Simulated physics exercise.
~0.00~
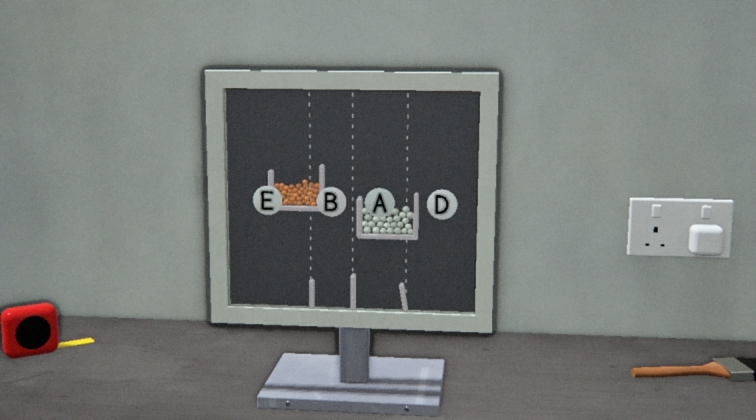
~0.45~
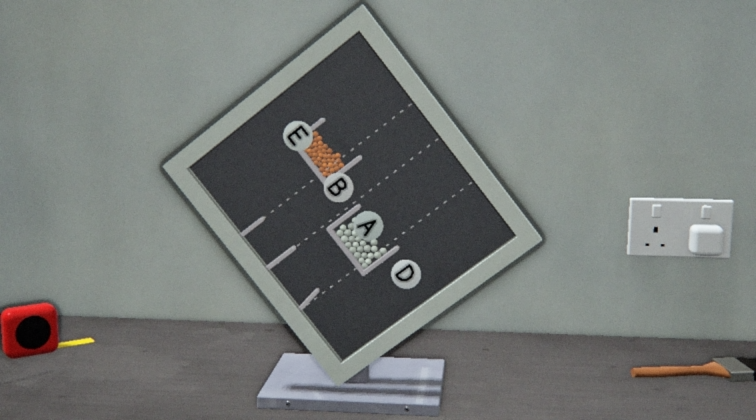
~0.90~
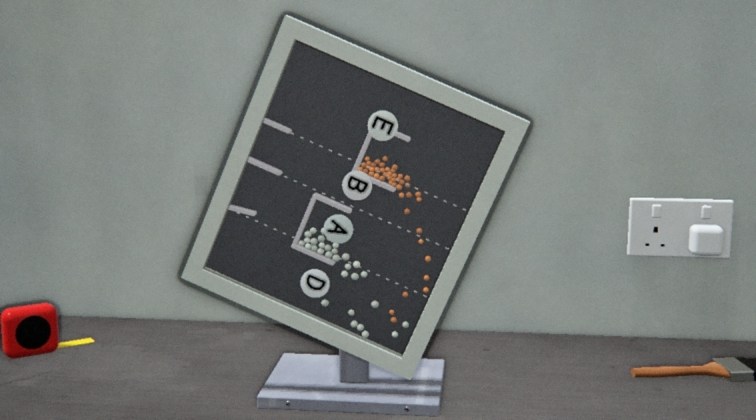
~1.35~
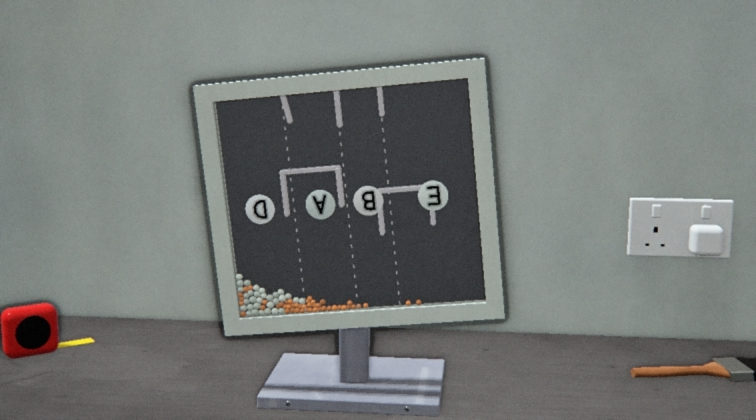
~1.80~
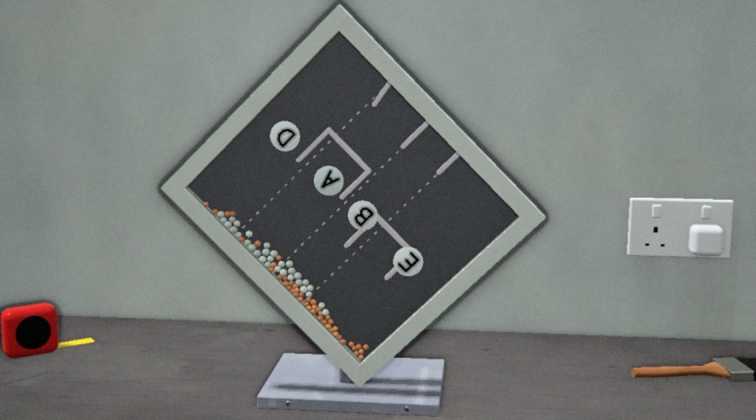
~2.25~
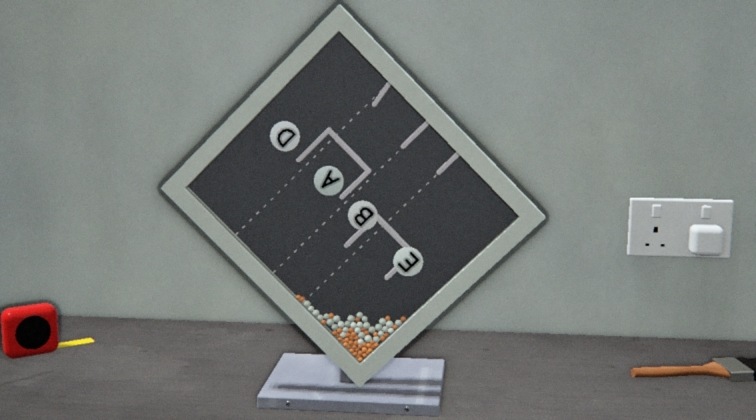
A square, pale-framed box with a dark interior stands upright on a metal stand on a grey worktop, seen from the front by a still camera. Inside, orange balls rest in a tray between E and B, and white ones in another around A, with D at right; a red tape measure lies left, a socket and brush right. The box turns clockwise, and both trays spill their balls. Nearly upside down, it holds them heaped at lower left. Turning further, it stops tilted, and the mixed balls slide down and settle in the bottom corner, below E.
